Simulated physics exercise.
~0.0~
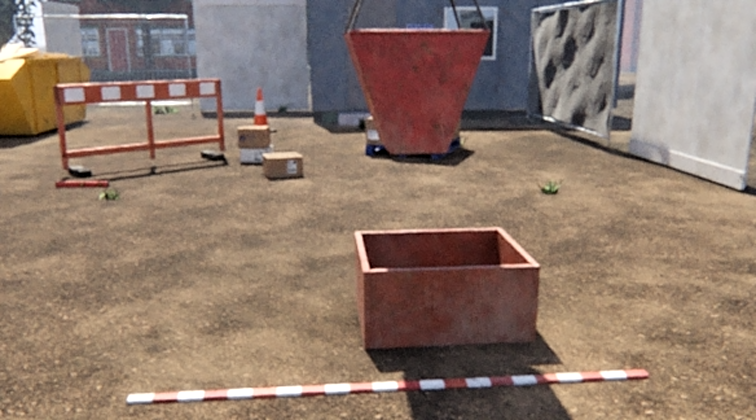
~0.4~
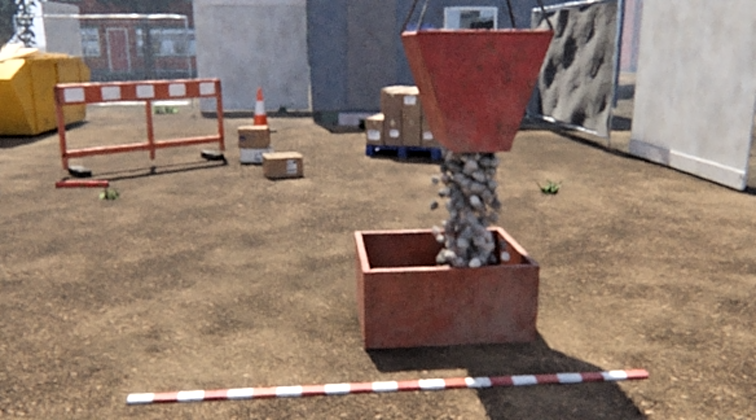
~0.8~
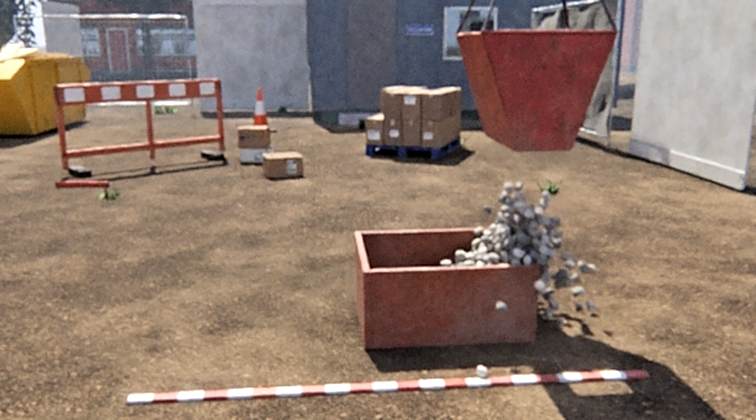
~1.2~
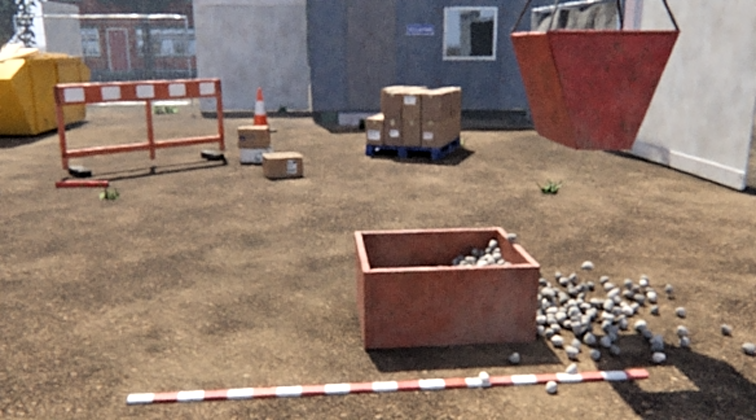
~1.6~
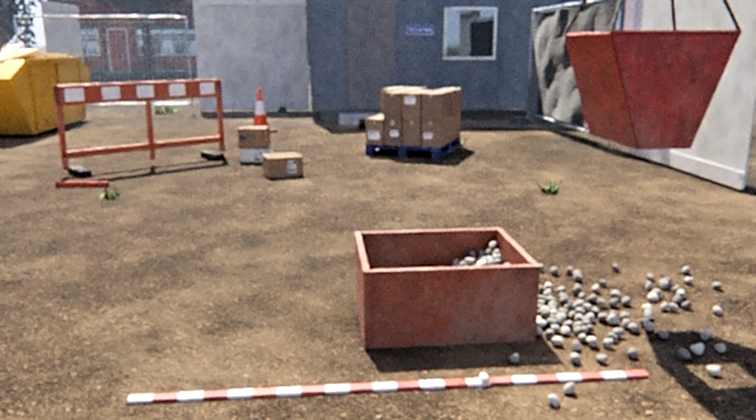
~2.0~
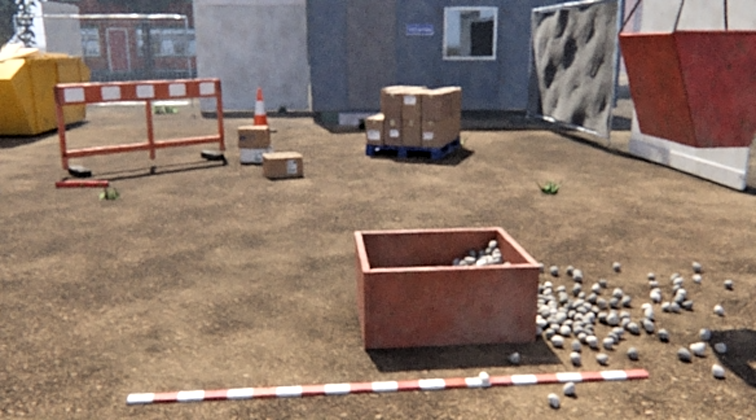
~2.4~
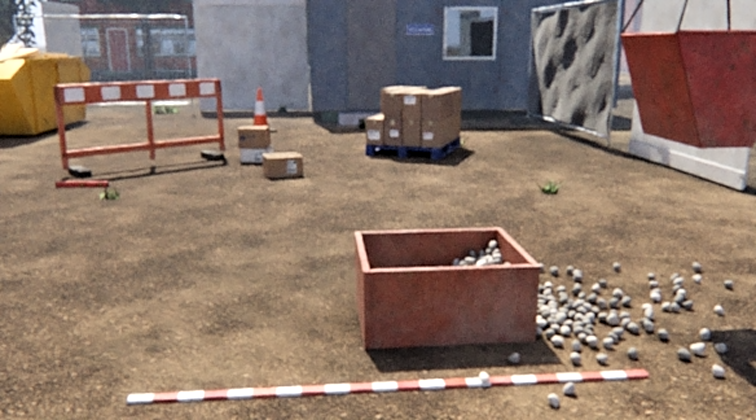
A red skip moves right, dropping grey stones into a bin and onto the ground beside it.
